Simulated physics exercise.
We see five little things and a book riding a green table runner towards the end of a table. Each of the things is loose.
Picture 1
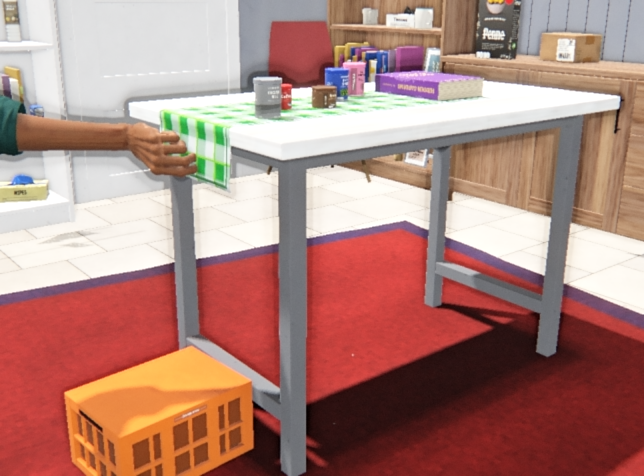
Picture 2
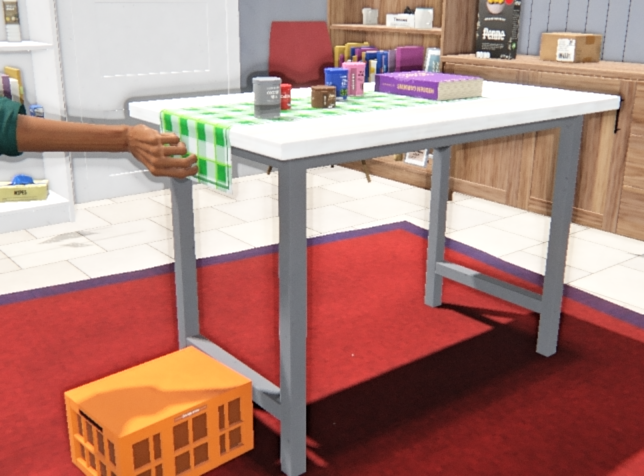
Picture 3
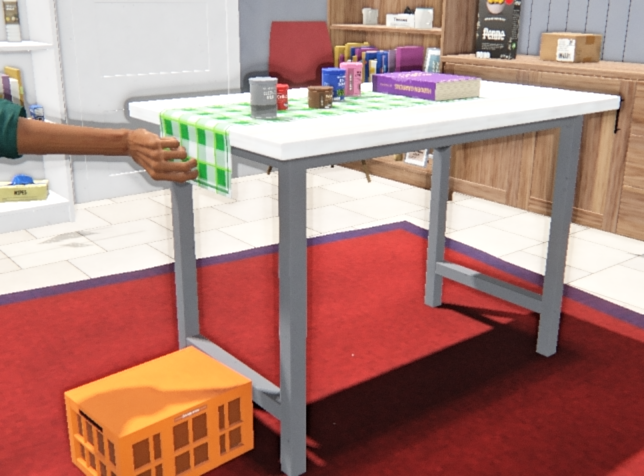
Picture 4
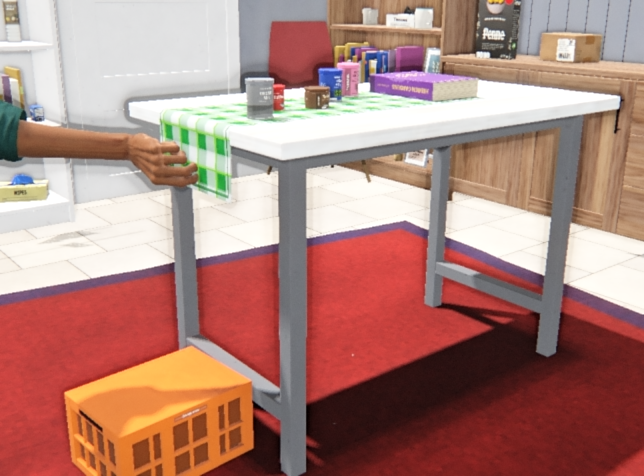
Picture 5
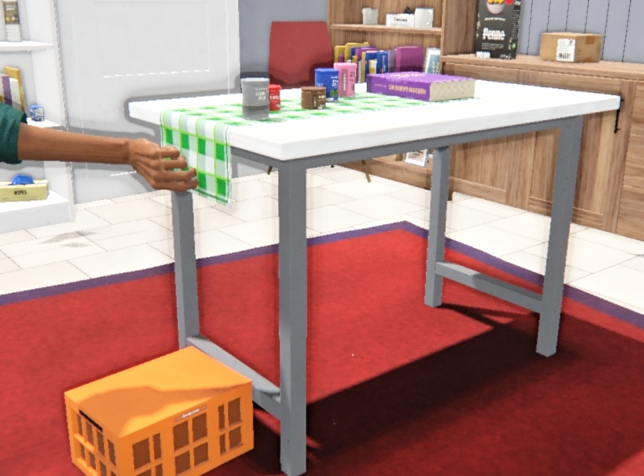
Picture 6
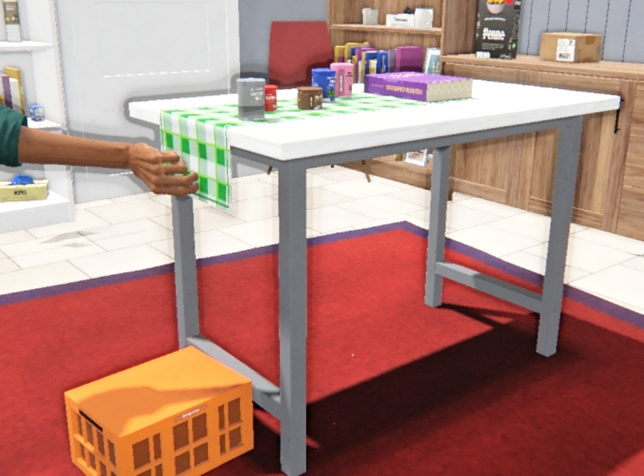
The clip shows a hand slowly pulling a green checked cloth down over the left end of a white table, while the small containers and purple book on it shift slightly left above an orange crate that stays still.
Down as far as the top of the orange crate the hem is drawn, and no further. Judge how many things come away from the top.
Four things come away.
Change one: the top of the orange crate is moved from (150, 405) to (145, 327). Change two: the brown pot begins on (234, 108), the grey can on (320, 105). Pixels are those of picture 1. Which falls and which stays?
The brown pot ends up off while the grey can ends up on top.
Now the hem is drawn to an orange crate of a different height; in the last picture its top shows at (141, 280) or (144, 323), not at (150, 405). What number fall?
First case 1, second case 2.
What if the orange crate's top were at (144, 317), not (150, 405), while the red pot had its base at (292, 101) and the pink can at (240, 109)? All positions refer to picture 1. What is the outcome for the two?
Red pot: Safe; pink can: Lost.
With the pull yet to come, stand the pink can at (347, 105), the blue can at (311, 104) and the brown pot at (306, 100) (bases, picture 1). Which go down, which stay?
Here's the result: The pink can leaves the top, the blue can leaves the top and the brown pot leaves the top.
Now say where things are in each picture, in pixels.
The first picture shows hem (231, 193); grey can (268, 79); red pot (281, 85); brown pot (324, 87); blue can (337, 69); pink can (355, 63); top of the crate (150, 405).
The second picture shows hem (233, 194); grey can (267, 79).
The third picture shows hem (232, 199); red pot (277, 85).
The fourth picture shows hem (231, 203); brown pot (317, 87); top of the crate (150, 405).
The fifth picture shows hem (232, 208); blue can (327, 70).
The sixth picture shows hem (232, 213); grey can (251, 80); red pot (265, 86); brown pot (310, 88); blue can (324, 70); pink can (342, 64).
A little later, hem near (196, 286); grey can and red pot gone.
Next, hem near (197, 351); grey can, red pot and brown pot gone.
When it is over, hem on the crate; grey can, red pot, brown pot and blue can gone. The table loses four.
